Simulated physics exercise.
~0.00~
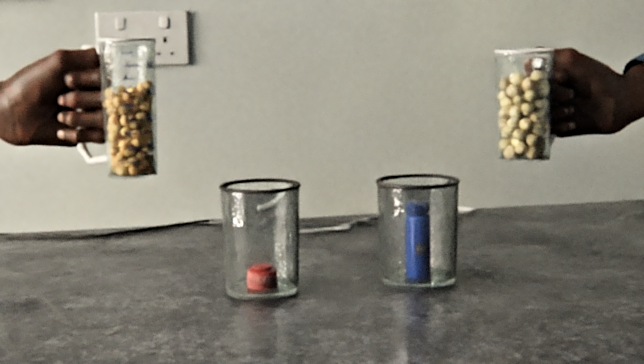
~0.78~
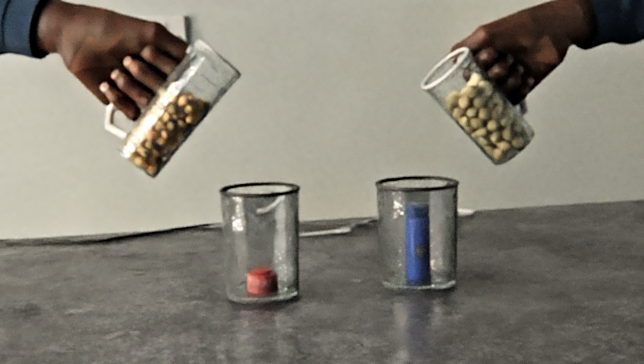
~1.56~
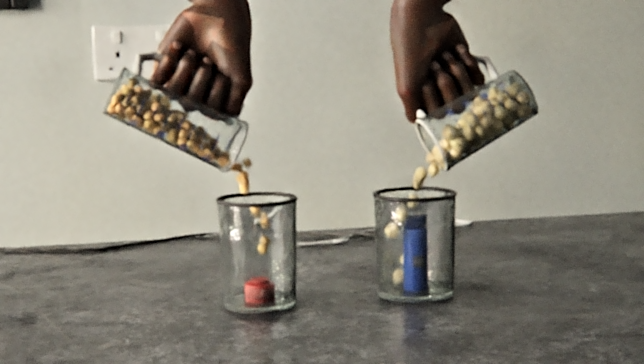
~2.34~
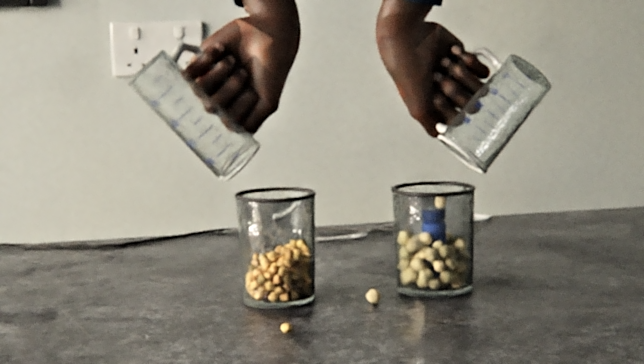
Two hands hold clear cups of small, pale yellowish pieces above two clear glasses on a dark counter, a short red object standing in the left glass and a taller blue one in the right. The hands bring the cups inward and tilt them over the glasses. The pieces begin to tumble from both cups, falling around the objects. Soon both cups are empty and tipped steeply downward. Each glass ends about half full, with the red object buried and the blue one still showing. Two stray pieces lie on the counter by the left glass and one by the right.
